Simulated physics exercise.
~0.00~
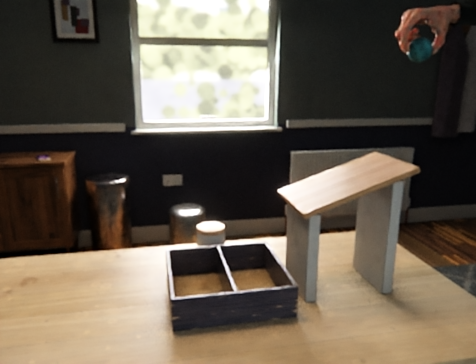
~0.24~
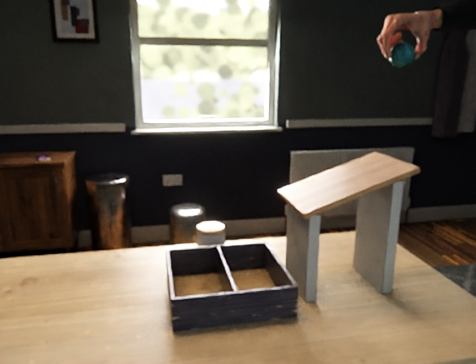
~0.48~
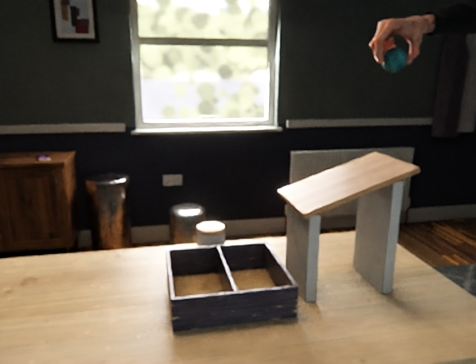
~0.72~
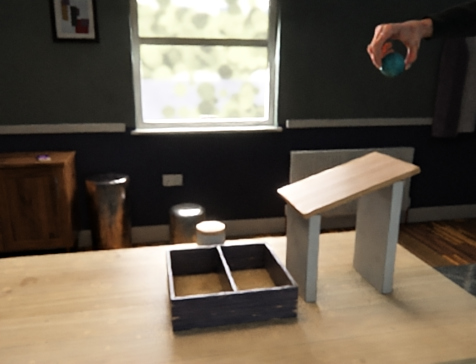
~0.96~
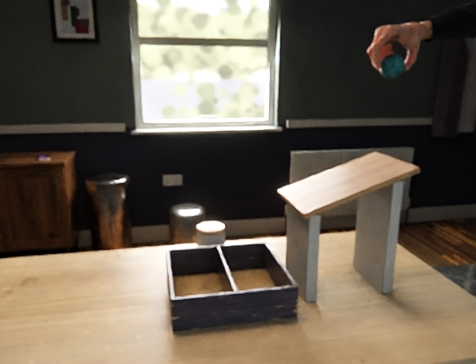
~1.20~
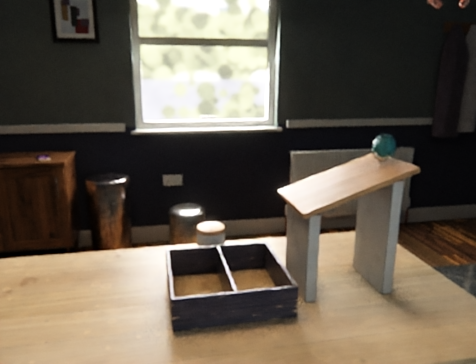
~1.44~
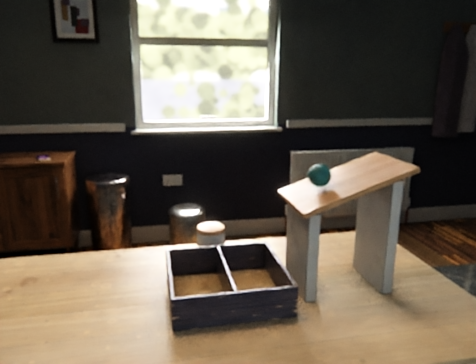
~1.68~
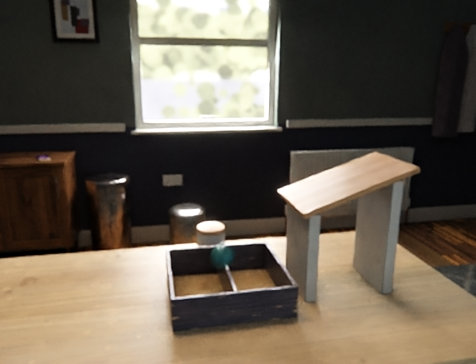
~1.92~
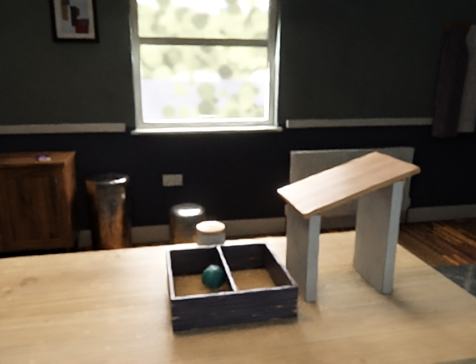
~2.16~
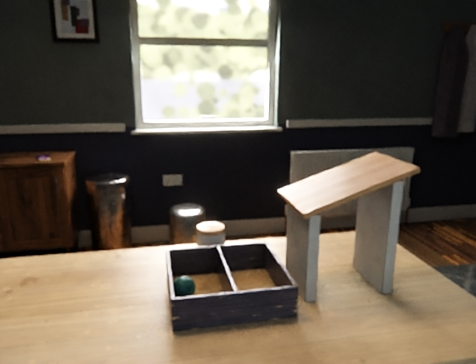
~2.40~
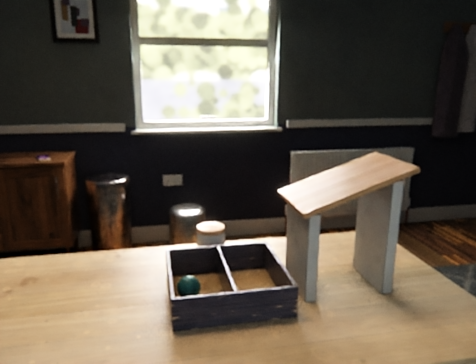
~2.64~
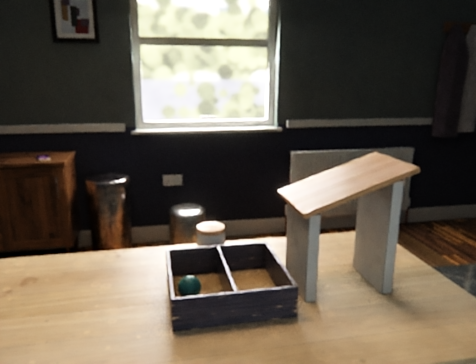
A turquoise ball is held by a hand at the upper right, above a sloping wooden board on two pale supports, with a dark two-bay tray and a white jar to its left on a wooden table. The hand moves left and slightly down, pauses, then lets go and draws back. The ball lands near the board's high end and travels down the slope to the left. It leaves the low edge and drops into the tray's farther bay. There it moves left, shifts slightly back to the right and comes to rest, while the white jar stays put.
